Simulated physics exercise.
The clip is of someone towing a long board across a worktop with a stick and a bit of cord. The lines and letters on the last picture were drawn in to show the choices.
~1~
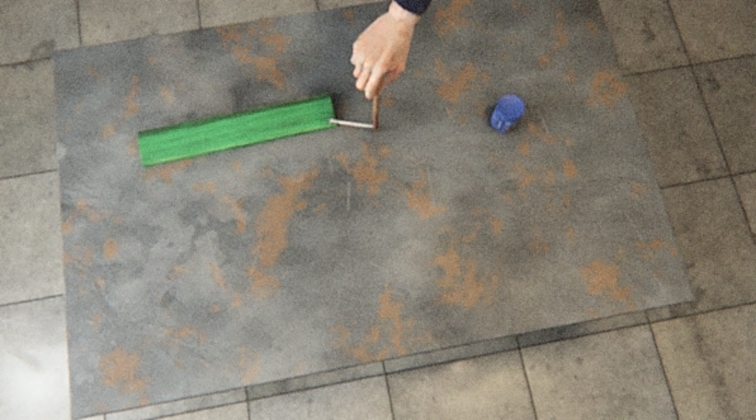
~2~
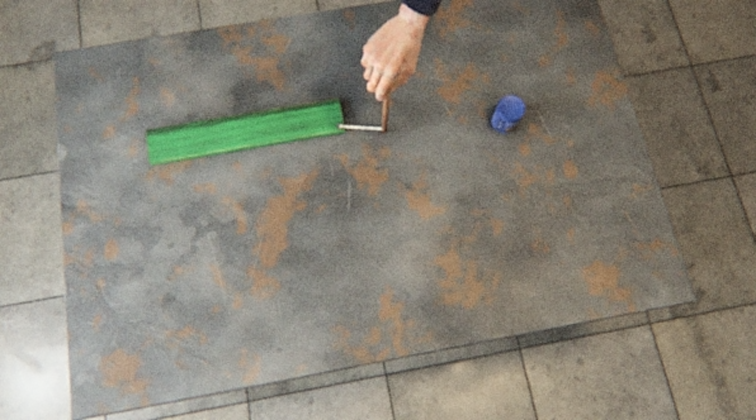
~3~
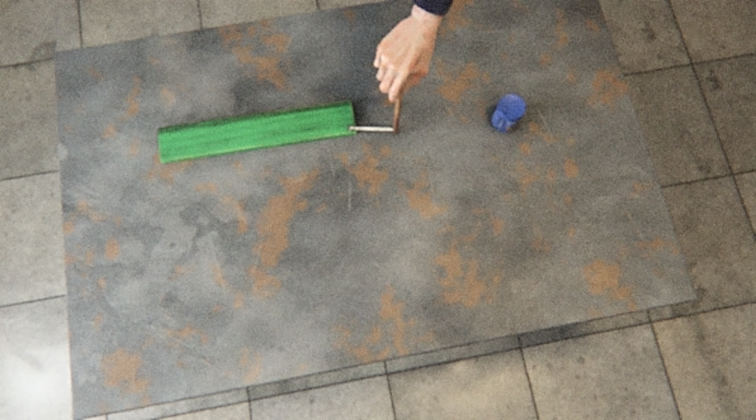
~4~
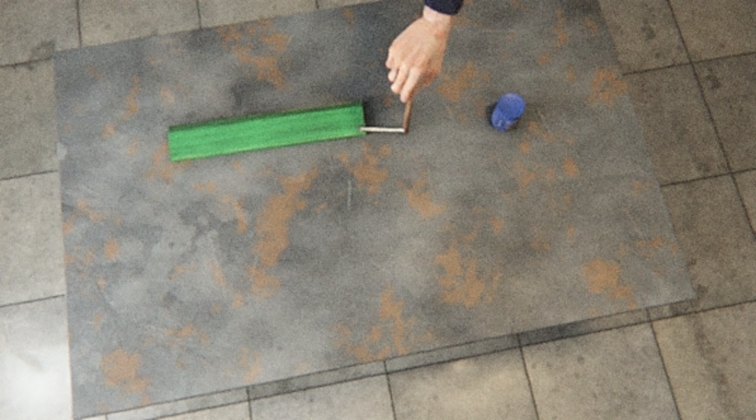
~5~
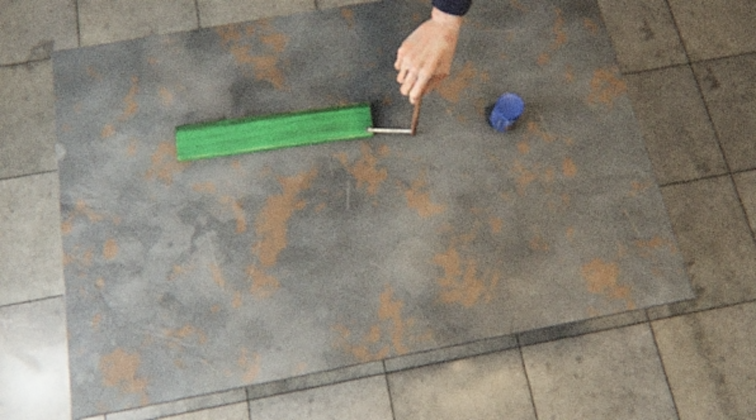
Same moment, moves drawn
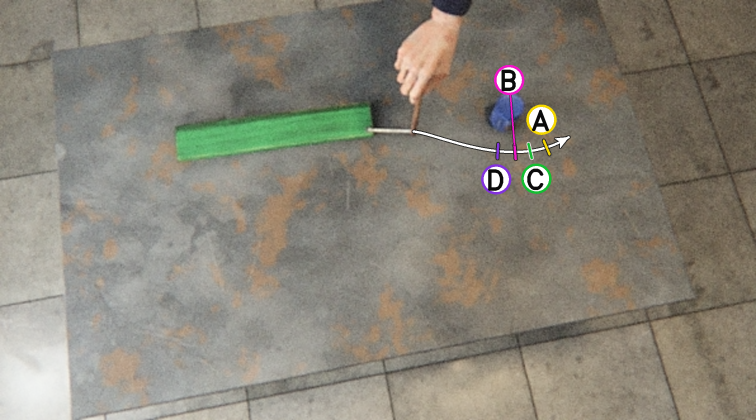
On a grey, rust-patched worktop, a hand slowly tows a green board right by a stick.
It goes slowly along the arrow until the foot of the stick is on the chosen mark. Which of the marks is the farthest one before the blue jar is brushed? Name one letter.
C is the last safe stop.
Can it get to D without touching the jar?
Yes.
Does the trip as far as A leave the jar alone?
For that mark, no.
On the marked copy, A at (547, 148); B at (515, 152); C at (530, 151); D at (498, 151); the route from (413, 131) via (496, 151) to (569, 137).
With C. Early on, foot of the stick (453, 143), middle of the board (314, 133).
Further on, foot of the stick (493, 151), middle of the board (355, 137).
At the end, foot of the stick (530, 152), middle of the board (391, 140); nothing has been touched.
As for the rest, A is too far, the jar has been hit; B is safe but short; D is safe but short.
